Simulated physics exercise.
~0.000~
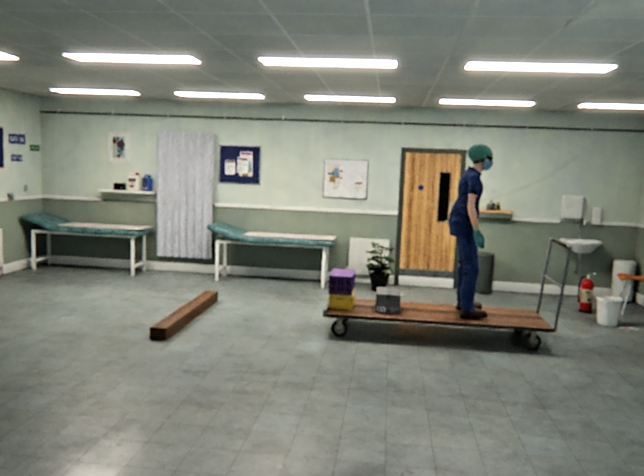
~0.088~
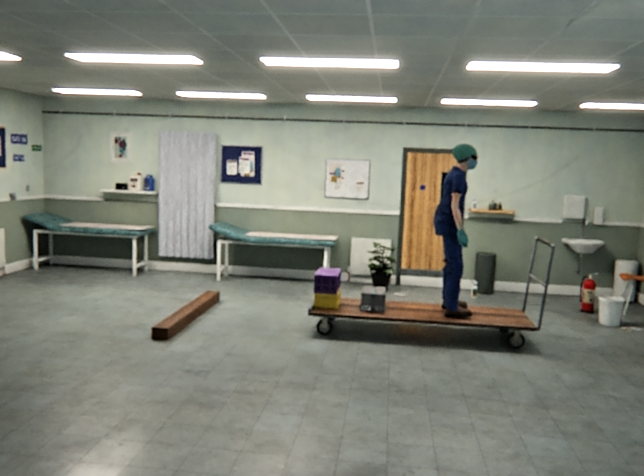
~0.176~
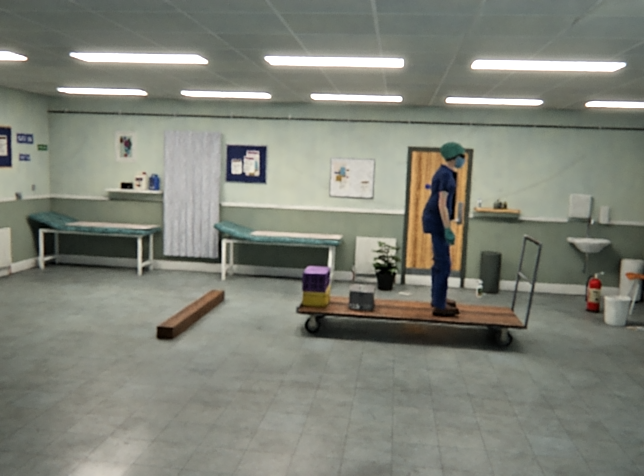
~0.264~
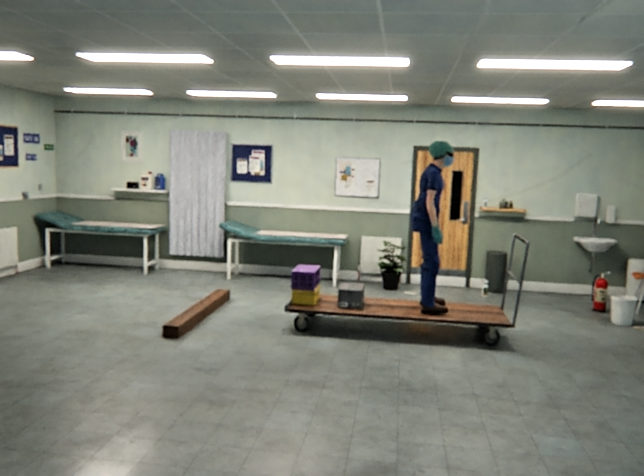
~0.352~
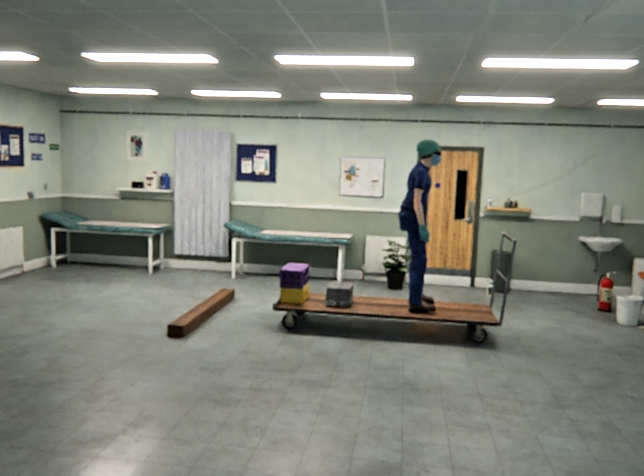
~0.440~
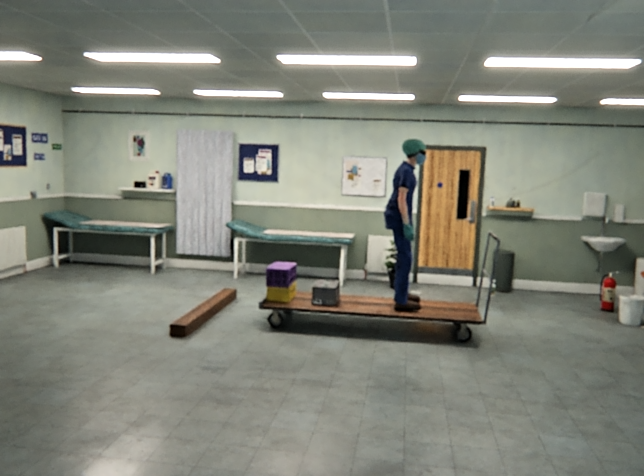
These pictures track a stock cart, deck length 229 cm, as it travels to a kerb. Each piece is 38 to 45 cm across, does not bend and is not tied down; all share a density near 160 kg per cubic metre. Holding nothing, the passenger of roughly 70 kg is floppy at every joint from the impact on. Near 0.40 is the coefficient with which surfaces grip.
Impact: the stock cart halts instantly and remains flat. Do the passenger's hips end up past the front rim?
Odds are it sticks with its ride.
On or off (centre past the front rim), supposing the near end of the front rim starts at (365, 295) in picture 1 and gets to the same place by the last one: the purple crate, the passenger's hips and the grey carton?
In that case purple off, hips off, grey on.
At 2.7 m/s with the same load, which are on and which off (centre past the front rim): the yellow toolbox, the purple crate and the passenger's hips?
With that change: Yellow staying, purple going, hips going.
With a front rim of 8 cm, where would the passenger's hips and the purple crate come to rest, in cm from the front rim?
The hips would end 20 cm behind the front rim and the purple one 90 cm past it.
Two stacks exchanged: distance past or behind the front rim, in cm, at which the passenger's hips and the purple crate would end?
Outcome - hips: 80 cm behind rim; purple: 40 cm behind rim.
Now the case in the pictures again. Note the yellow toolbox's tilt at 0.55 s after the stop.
I'd put the tilt at close to 0°.
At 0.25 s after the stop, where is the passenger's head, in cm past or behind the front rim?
Roughly 110 cm behind the front rim.
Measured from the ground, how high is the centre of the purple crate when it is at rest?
The centre rests around 10 cm up.
Impact comes at 0.79 s.
After 1.04 s the passenger's hips are 84 cm behind the rim, near (282, 228) in the last picture's view.
After 1.34 s the passenger's hips are 32 cm behind the rim, near (235, 267) in the last picture's view.
After 1.79 s the passenger's hips are 20 cm behind the rim, near (225, 270) in the last picture's view.
When all is still (3.4 s), past the rim, purple crate; behind it, yellow toolbox, grey carton and the passenger's hips.
